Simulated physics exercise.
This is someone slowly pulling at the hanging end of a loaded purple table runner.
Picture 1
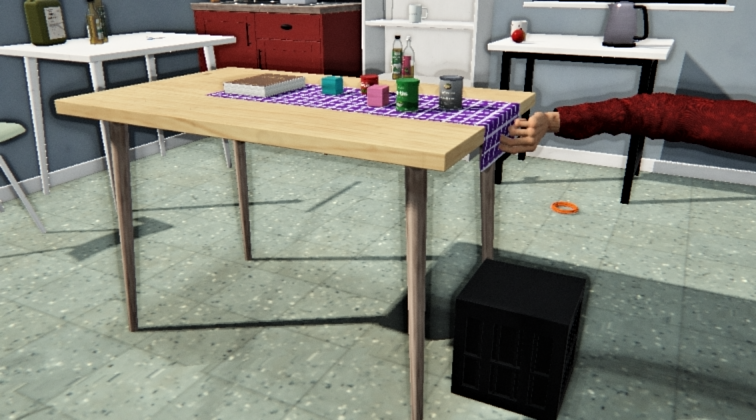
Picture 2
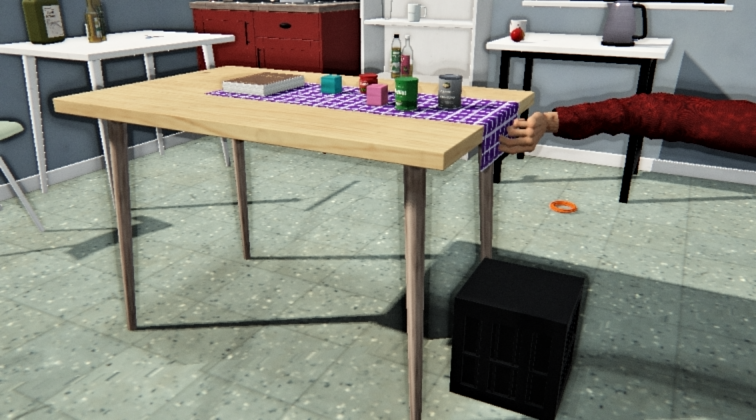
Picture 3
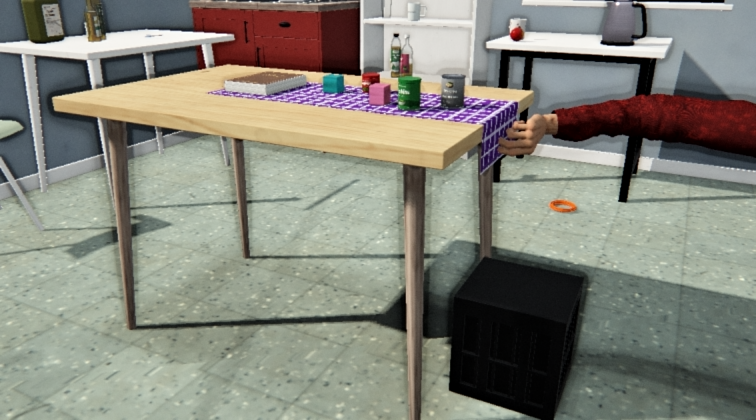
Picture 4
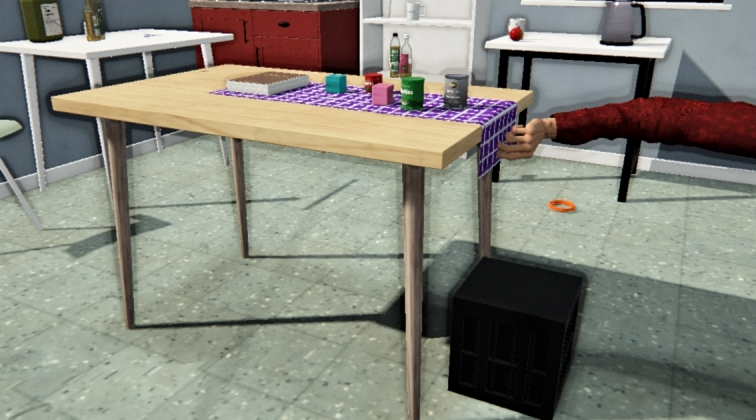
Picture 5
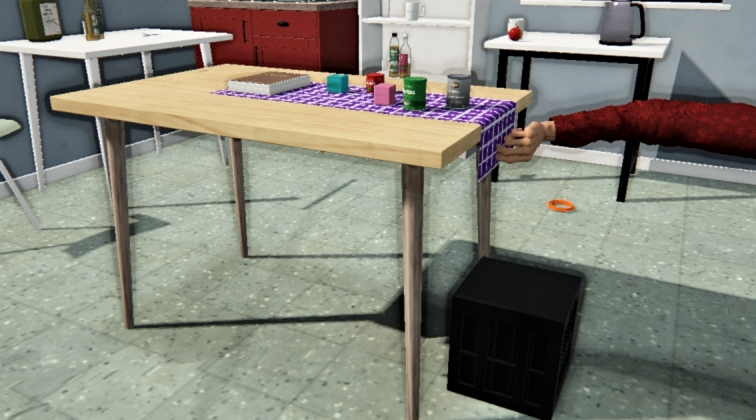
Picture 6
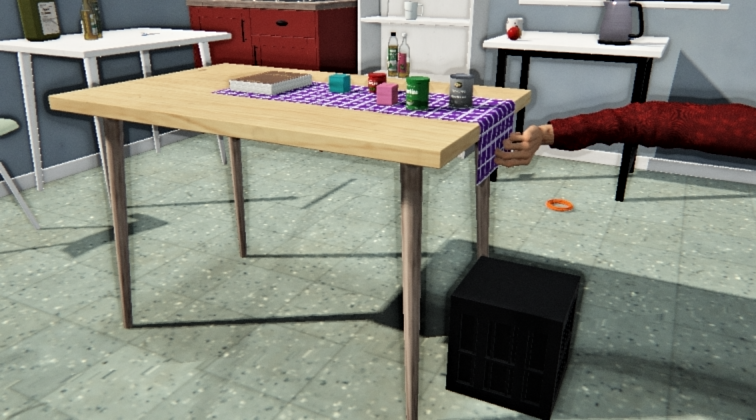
A hand slowly pulls a purple table runner downward, and the items on it shift slightly right.
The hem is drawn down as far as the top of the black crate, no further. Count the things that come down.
The count of fallen things is three.
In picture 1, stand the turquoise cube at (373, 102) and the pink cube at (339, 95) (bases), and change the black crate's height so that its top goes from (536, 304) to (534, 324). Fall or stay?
The turquoise cube drops off, the pink cube keeps its place on top.
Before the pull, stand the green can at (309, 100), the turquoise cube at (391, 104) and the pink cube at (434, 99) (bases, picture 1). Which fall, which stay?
The green can remains up; the turquoise cube falls; the pink cube comes down.
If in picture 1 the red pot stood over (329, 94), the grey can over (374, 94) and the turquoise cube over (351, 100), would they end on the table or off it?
The red pot keeps its place on top, the grey can holds on, the turquoise cube holds on.
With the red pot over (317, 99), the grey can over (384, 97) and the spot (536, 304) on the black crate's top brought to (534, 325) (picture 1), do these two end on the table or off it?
The red pot keeps its place on top, the grey can is carried off.
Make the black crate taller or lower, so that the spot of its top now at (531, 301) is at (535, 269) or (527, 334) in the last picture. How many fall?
Over the edge go 2 and 4.
Soon after, hem near (492, 242); grey can and green can gone.
Then, hem on the crate; grey can, green can and pink cube gone.
At rest, hem on the crate; grey can, green can and pink cube gone. It carries off three.
